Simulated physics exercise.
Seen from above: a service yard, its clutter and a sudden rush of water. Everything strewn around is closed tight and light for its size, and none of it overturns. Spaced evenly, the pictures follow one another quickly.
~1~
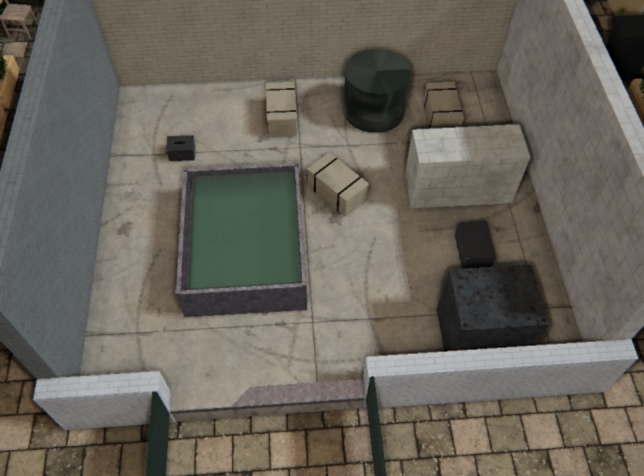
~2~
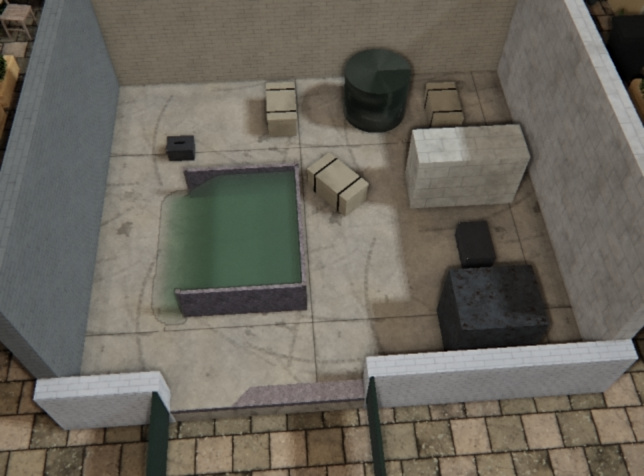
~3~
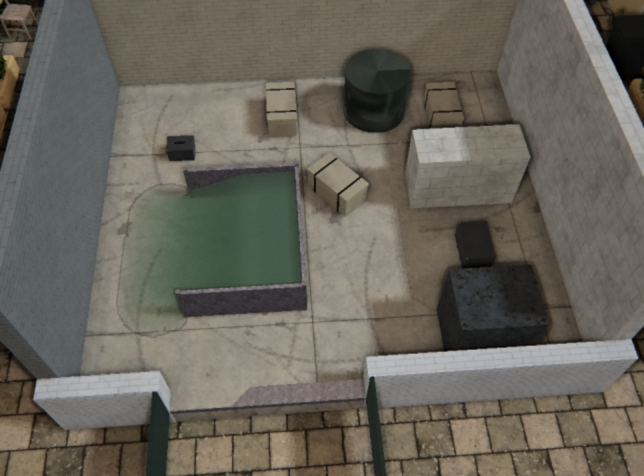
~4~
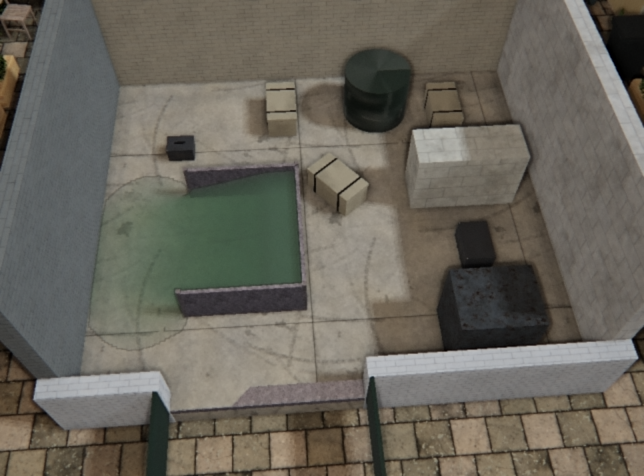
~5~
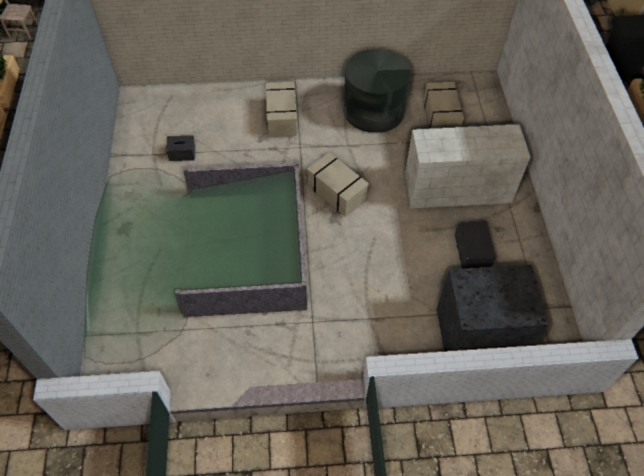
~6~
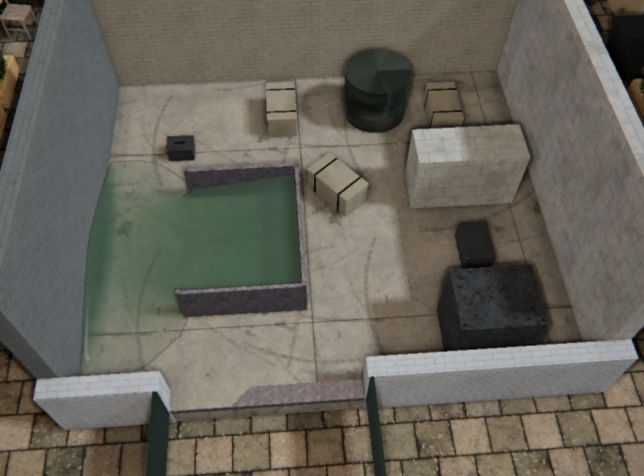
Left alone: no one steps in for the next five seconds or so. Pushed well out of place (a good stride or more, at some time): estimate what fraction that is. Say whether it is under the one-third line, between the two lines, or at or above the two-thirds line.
It is under the one-third line.
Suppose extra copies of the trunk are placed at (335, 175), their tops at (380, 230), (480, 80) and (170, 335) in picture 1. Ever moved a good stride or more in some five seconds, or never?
So, in order, the copies go nowhere much, nowhere much, a long way.
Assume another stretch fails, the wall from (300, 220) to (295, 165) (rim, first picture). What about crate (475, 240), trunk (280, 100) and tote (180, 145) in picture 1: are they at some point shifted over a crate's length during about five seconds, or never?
In turn: Cleared that distance, stayed short, stayed short.
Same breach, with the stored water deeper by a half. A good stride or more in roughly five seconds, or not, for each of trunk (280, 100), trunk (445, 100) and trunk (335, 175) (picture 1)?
In sequence: Went the distance, fell short and fell short.
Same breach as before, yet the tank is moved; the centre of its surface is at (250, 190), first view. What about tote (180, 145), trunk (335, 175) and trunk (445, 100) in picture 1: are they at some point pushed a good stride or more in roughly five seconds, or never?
In order: Went well off, remained close by, remained close by.
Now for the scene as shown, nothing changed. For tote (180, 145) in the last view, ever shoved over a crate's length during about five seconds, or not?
Goes that far.
A moment on, 0 of 5 are well off their spots; 0 afloat.
Next, 0 of 5 are well off their spots; 0 afloat.
Later, 1 of 5 are well off their spots; 0 afloat.
In the end, 1 of 5 are well off their spots, and 1 have been at some point; 0 afloat.
